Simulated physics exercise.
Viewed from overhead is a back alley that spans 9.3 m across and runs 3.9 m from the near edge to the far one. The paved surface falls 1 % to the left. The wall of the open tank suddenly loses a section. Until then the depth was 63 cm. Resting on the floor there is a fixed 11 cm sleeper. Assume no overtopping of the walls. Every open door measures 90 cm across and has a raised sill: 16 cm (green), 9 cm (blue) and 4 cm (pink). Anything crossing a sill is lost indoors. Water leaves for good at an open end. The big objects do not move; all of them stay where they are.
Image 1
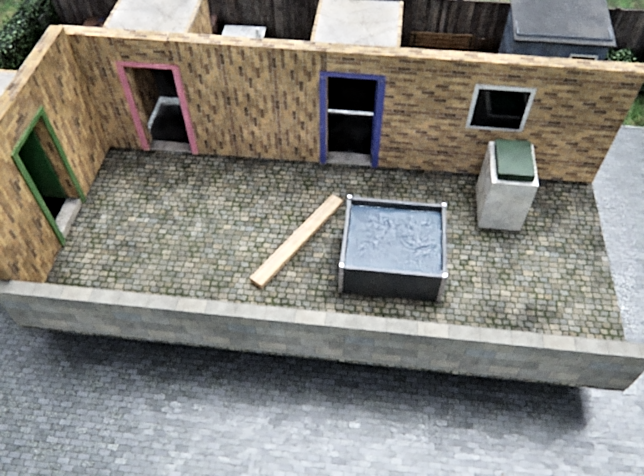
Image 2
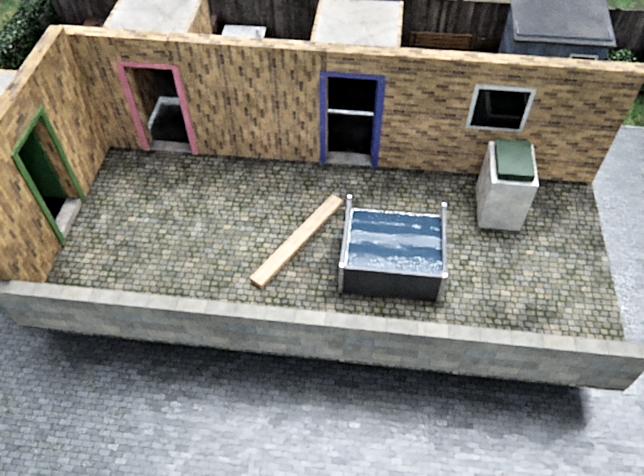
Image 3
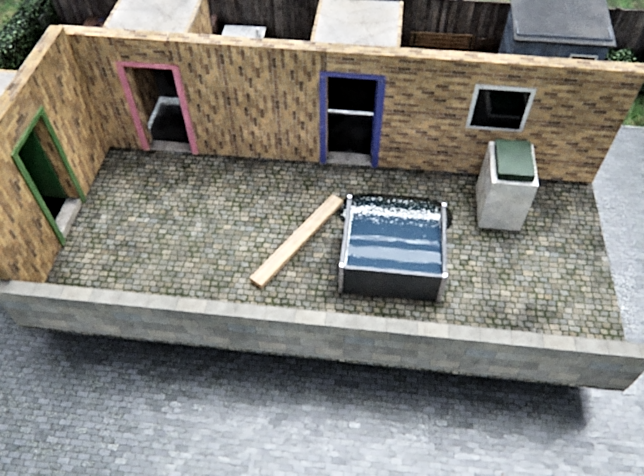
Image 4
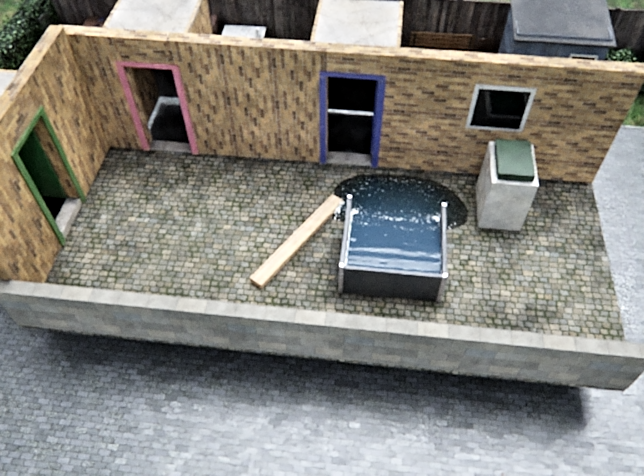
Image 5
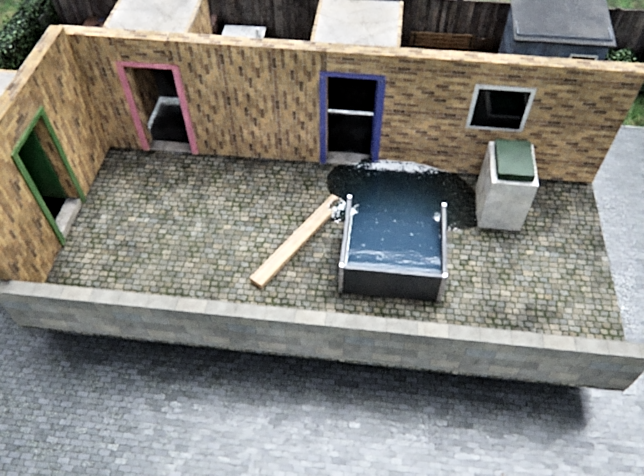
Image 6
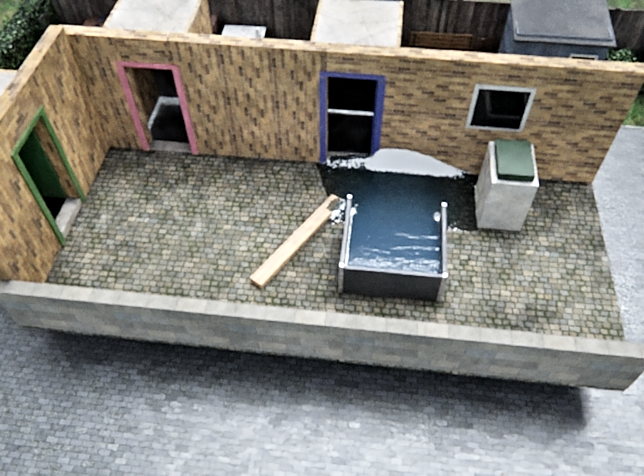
A brick-walled back alley held an open tank of still water, then the tank's far side gave way and water poured out, spreading across the paving toward the back wall near the blue-framed door.
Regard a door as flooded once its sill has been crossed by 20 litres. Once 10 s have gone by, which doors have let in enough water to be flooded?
I expect the green door to fall shy of the limit, I expect the blue door to overrun the limit, I expect the pink door to fall shy of the limit.
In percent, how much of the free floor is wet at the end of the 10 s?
Close to 75 in a hundred parts are wet.
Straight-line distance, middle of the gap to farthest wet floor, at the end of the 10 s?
Distance: Approx. 6.2 m.
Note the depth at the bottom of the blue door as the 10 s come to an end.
The depth there is around 5.0 cm.
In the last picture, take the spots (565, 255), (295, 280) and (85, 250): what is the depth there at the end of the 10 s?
Depths in turn: Roughly 1, 3 and 6 centimetres.
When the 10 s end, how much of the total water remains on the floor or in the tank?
That would be close to 70 per cent.
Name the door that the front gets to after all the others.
I'd say the green one.
A moment later water covers 15 % of the floor and is deepest (38 cm) near (392, 176); green door not reached, blue door 28 cm at the sill, 63 L in, pink door not reached.
Soon after water covers 25 % of the floor and is deepest (26 cm) near (468, 189); green door not reached, blue door 21 cm at the sill, 139 L in, pink door not reached.
Next water covers 50 % of the floor and is deepest (14 cm) near (463, 349); green door not reached, blue door 12 cm at the sill, 175 L in, pink door 3 cm at the sill, 0 L in.
Later on water covers 65 % of the floor and is deepest (12 cm) near (34, 306); green door 7 cm at the sill, 0 L in, blue door 6 cm at the sill, 180 L in, pink door 2 cm at the sill, 0 L in.
At the end water covers 75 % of the floor and is deepest (7 cm) near (34, 306); green door 6 cm at the sill, 0 L in, blue door 5 cm at the sill, 180 L in, pink door 3 cm at the sill, 1 L in.
